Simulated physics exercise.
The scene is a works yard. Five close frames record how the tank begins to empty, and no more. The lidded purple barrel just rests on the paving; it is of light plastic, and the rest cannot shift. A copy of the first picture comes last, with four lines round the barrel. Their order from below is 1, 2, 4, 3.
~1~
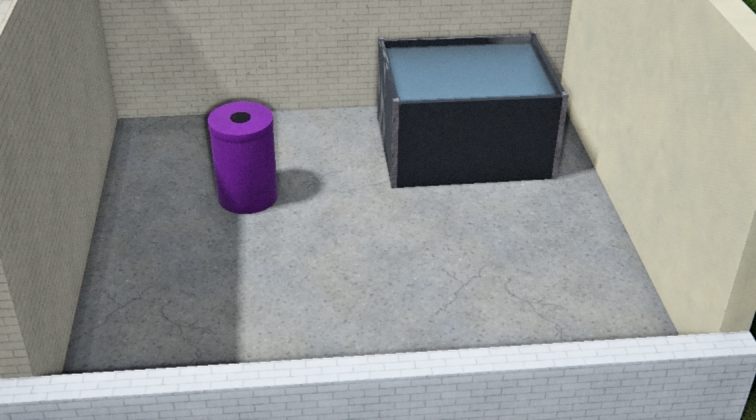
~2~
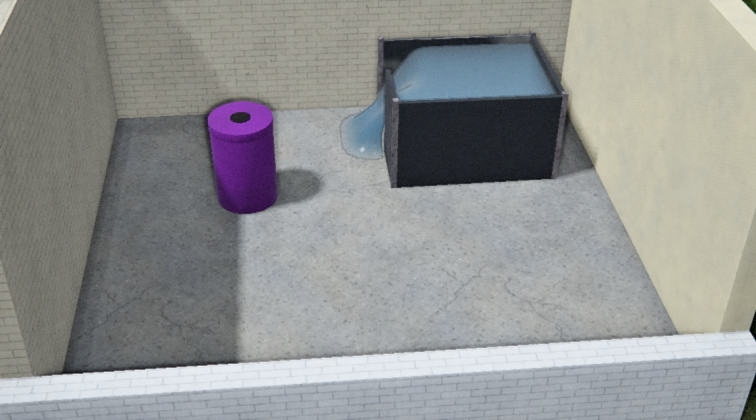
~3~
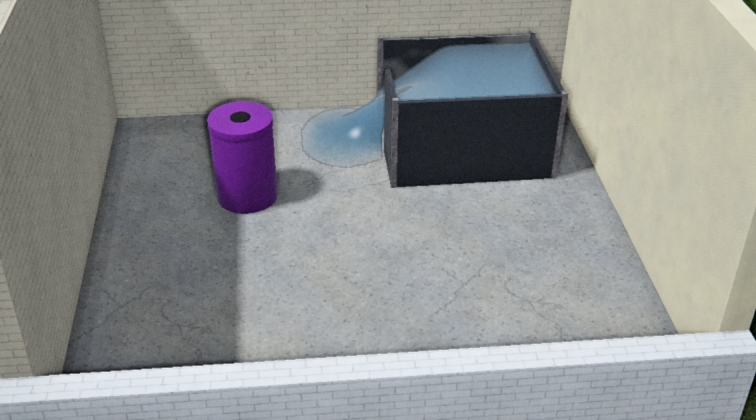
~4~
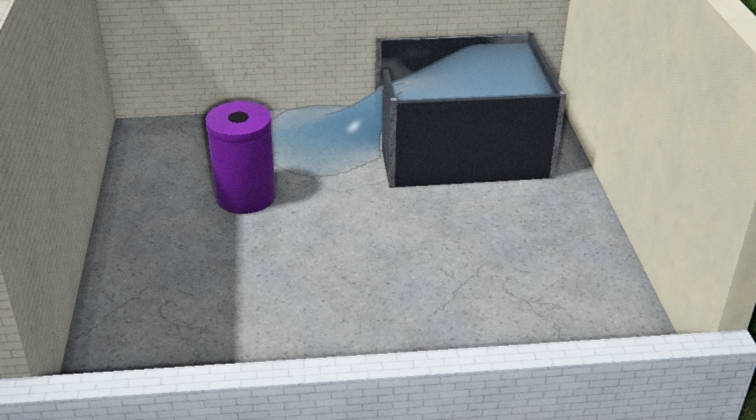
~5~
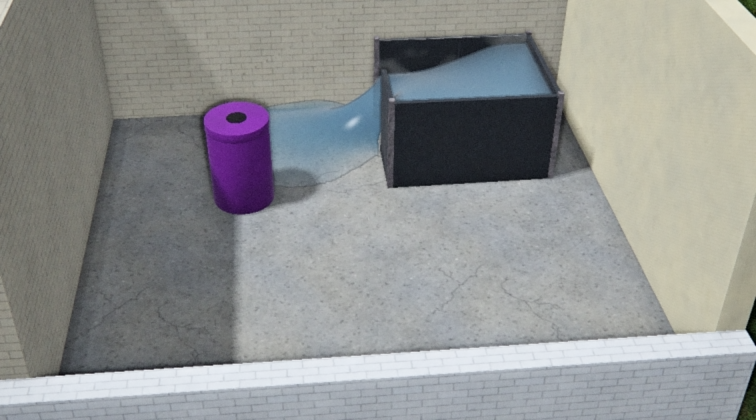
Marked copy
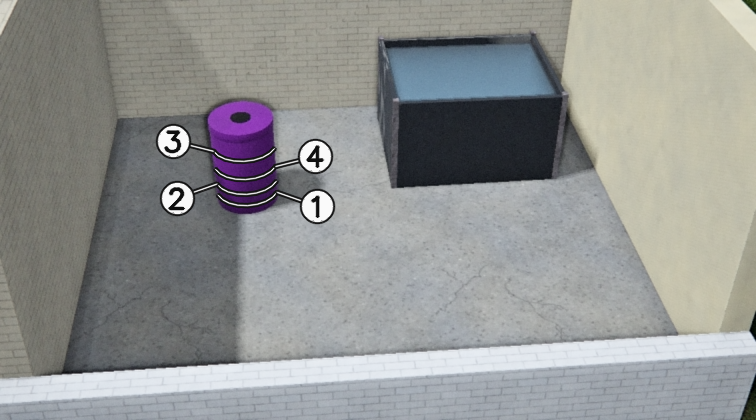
At first, a purple barrel stands on the left of a walled concrete yard, near a dark tank full of water. Water pours out of the tank's left side and spreads across the ground toward the barrel. It reaches the barrel, which shifts very slightly left as the wet patch widens.
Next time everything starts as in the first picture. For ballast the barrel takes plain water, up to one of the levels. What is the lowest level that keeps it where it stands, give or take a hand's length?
2 is the one.
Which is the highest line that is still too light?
Here it is line 1.
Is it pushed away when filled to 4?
No, not at all.
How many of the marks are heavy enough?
Three of the four.
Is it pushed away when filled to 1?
Yes, it does.
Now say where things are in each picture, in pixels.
Lid of the purple barrel at (242, 117); tank full, its middle at (468, 73).
Water covers 2 % of the ground and is seen nearest the barrel at (354, 144).
Water covers 4 % of the ground and is seen nearest the barrel at (331, 161).
Water covers 7 % of the ground and is seen nearest the barrel at (279, 160).
Lid of the purple barrel at (237, 118); water covers 10 % of the ground and is seen nearest the barrel at (265, 175).
On the marked copy, 1 at (247, 205); 2 at (246, 194); 3 at (243, 161); 4 at (245, 179); from the bottom up 1, 2, 4, 3.
For line 1, it is pushed about its own width away.
For line 2, it does not move.
For line 3, it does not move.
For line 4, it does not move.
